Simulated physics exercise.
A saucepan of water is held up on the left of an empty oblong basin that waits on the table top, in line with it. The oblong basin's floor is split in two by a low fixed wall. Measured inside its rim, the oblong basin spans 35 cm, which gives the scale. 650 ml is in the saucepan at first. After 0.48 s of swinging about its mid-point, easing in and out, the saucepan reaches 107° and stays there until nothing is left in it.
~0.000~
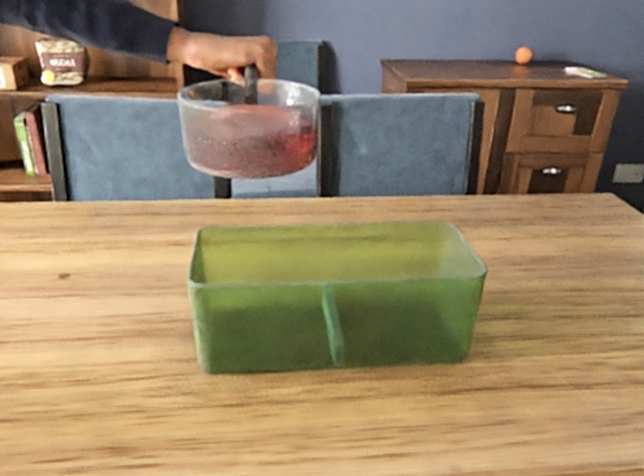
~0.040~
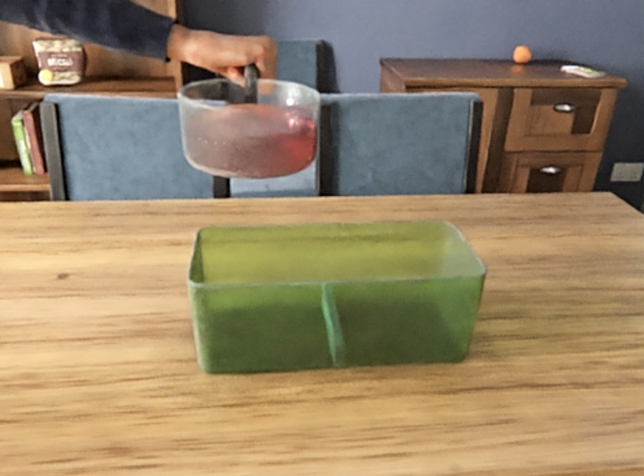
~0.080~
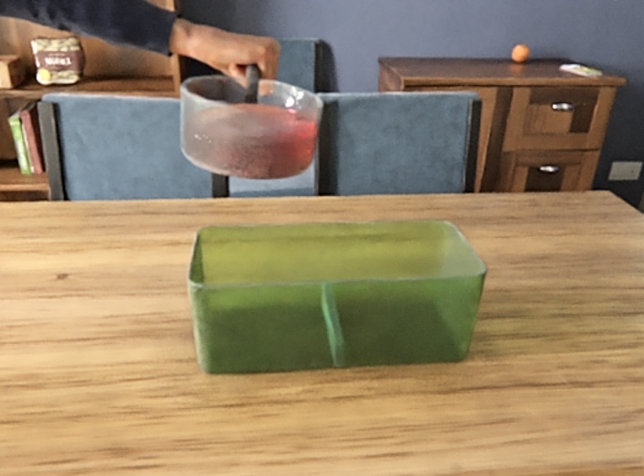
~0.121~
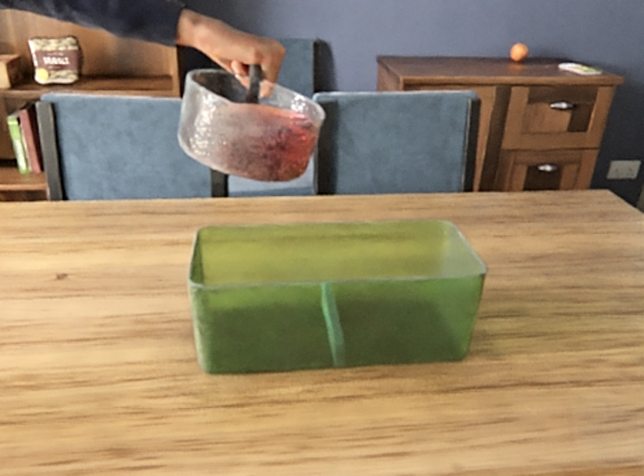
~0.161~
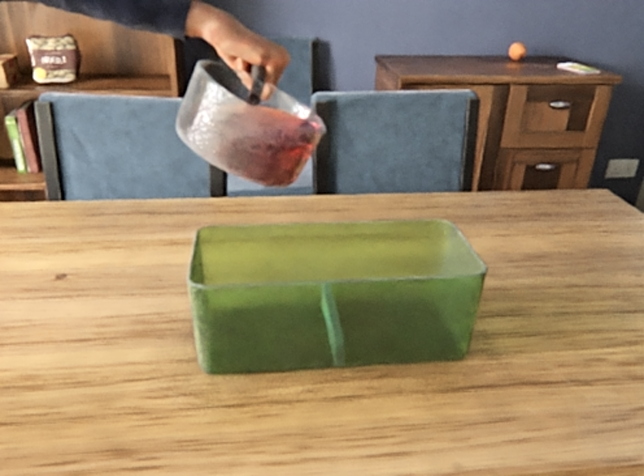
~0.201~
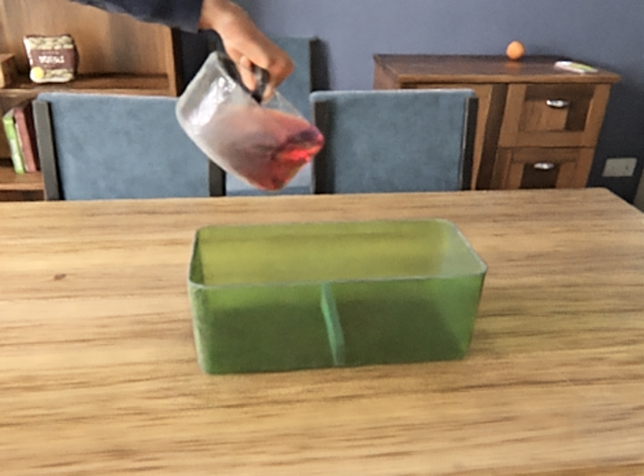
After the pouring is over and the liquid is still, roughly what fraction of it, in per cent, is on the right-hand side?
Roughly 60 out of 100 parts.
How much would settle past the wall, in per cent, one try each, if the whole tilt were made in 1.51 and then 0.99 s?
80 and 70 %.
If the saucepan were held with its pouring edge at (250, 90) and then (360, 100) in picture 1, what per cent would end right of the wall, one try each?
First 20, then 80 per cent.
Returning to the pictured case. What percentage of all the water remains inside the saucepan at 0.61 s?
About 4 percent.
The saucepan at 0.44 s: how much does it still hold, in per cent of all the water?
Remaining: Near 18 % of the total.
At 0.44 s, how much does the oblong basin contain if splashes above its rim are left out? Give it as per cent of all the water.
Around 28%.
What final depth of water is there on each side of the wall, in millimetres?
Final levels - left approx 10 mm, right approx 16 mm.
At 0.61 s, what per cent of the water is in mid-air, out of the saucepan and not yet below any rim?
About 6 per cent.
After 0.44 s the tilt is 105° and 18 per cent is still to pour, 1 is left of the wall and 26 right of it.
After 0.61 s the tilt is 107° and 4 per cent is still to pour, 25 is left of the wall and 65 right of it.
After 0.79 s the tilt is 107° and 0 per cent is still to pour, 35 is left of the wall and 61 right of it.
After 0.98 s the tilt is 107° and 0 per cent is still to pour, 38 is left of the wall and 60 right of it.
In the end 38 per cent lies left of the wall, 60 right of it and 2 outside.
